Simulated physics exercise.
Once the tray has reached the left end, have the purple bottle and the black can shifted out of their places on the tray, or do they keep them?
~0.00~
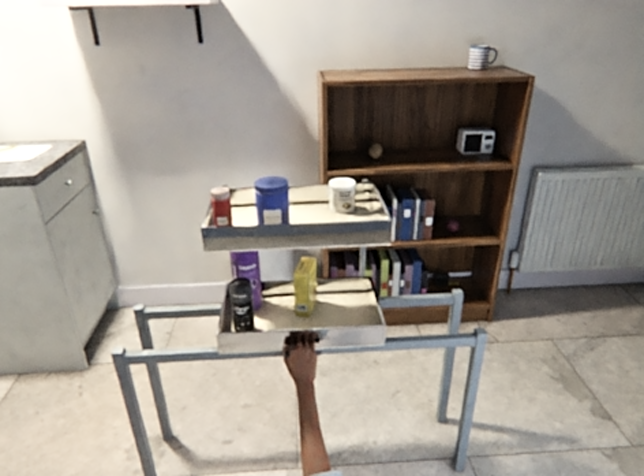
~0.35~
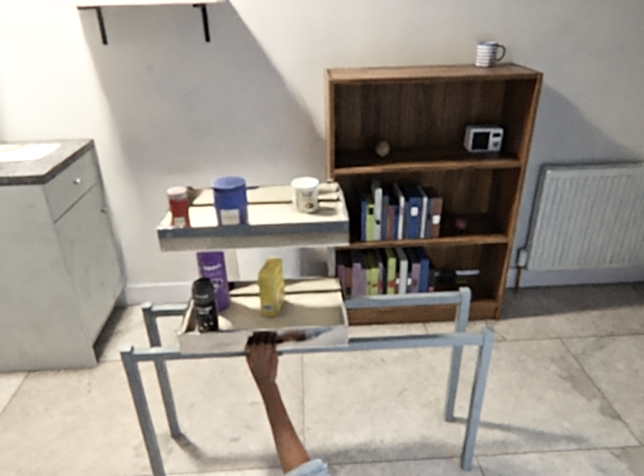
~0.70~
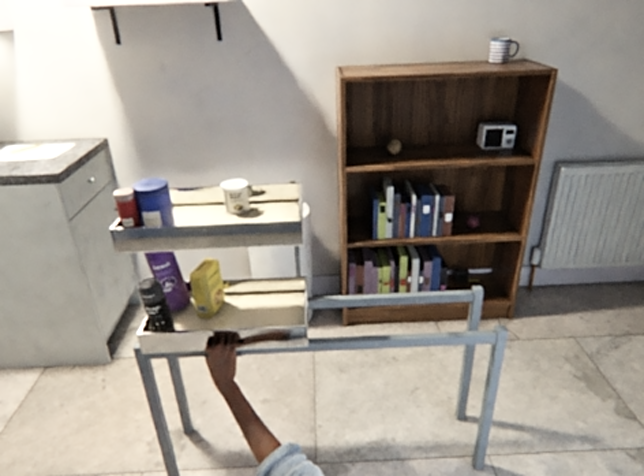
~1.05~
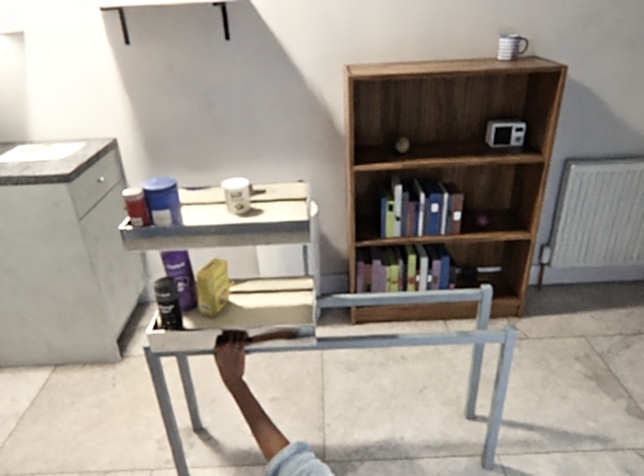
They both keep their places. The purple bottle and the black can are still standing at the left side of the lower level.
A bare hand on a blue-sleeved arm grips the front of a two-level slide-out tray on a grey metal frame, seen from in front and slightly above in a room with a brown bookcase behind. A red shaker, blue jar and white tin stand on the upper level, with a purple bottle, black can and yellow packet below. The hand pushes the tray left while the view pans slightly left. Near the left end, the purple bottle and black can tilt a little, then settle. Everything finishes upright, with the jar, tin and packet shifted left on the tray.
